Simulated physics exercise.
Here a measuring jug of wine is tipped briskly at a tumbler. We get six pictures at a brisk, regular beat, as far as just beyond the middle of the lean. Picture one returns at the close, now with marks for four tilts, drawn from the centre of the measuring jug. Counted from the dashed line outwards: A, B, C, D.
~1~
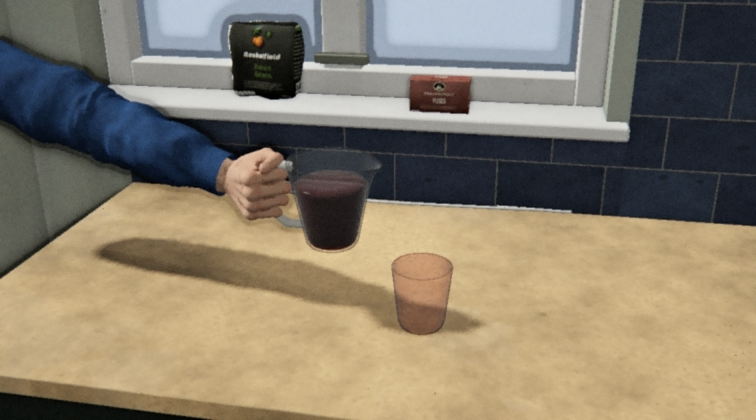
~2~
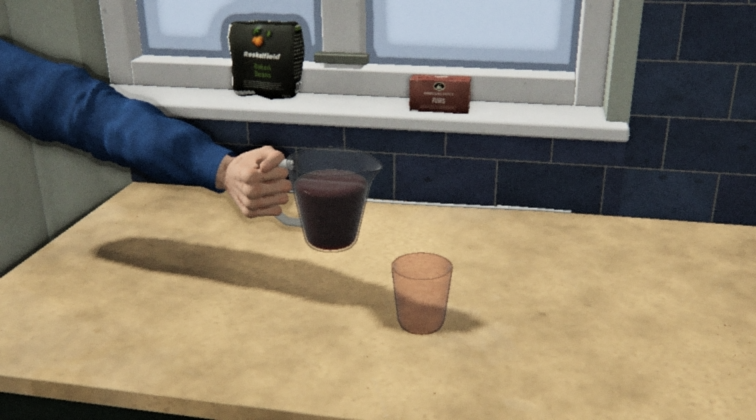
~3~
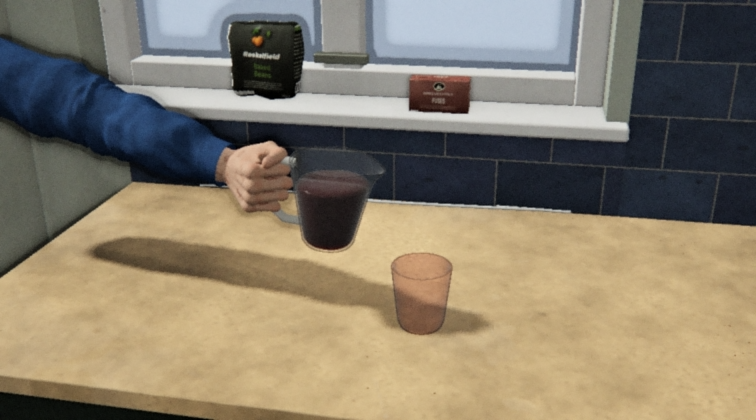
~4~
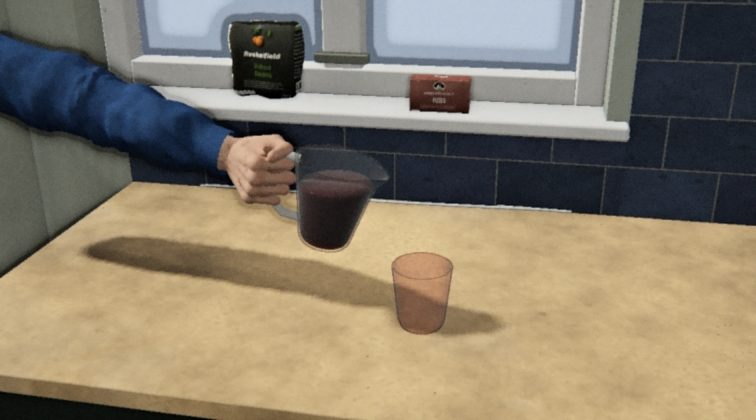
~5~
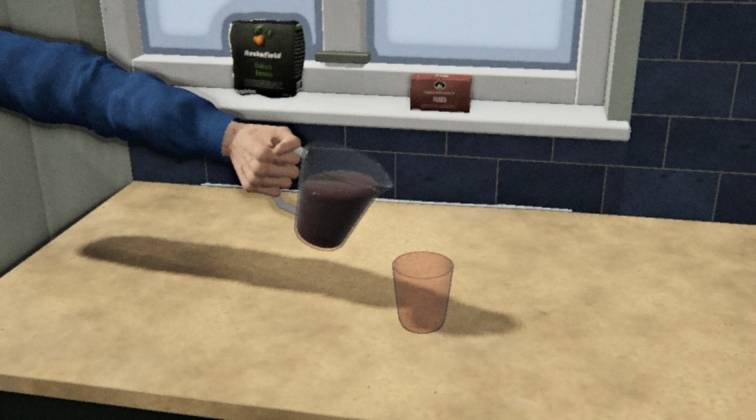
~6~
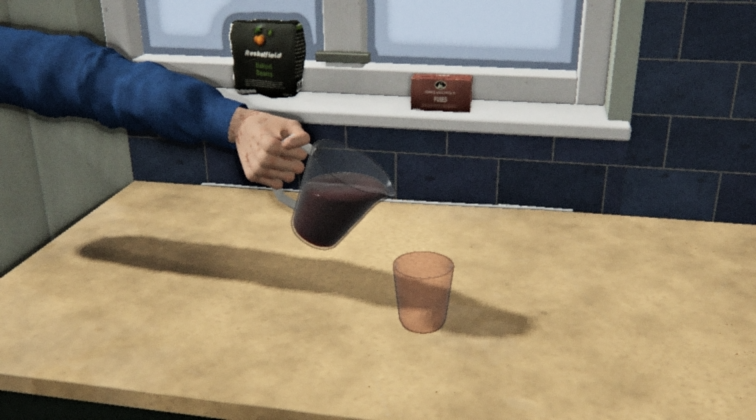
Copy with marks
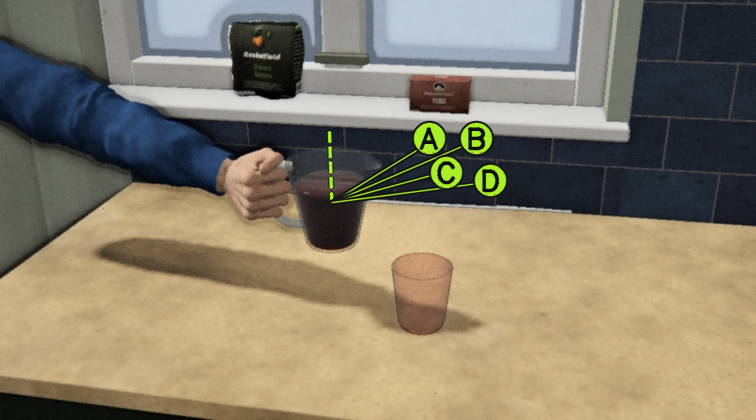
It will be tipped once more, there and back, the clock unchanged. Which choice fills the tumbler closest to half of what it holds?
Go for A.
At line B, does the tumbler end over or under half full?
Over half.
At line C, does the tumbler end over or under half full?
Over.
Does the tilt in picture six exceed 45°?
No, it does not.
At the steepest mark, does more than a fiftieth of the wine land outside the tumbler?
Yes, it does.
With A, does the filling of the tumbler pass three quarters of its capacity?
No, less.
On the marked copy, A at (416, 150); B at (461, 146); C at (429, 175); D at (474, 184).
With A, the tumbler ends with about 52 % of what it can hold.
With B, the tumbler ends with about 70 % of what it can hold; 3 % of the wine is spilt.
With C, the tumbler ends with about 87 % of what it can hold; 7 % of the wine is spilt.
With D, the tumbler ends with about 93 % of what it can hold; 17 % of the wine is spilt.
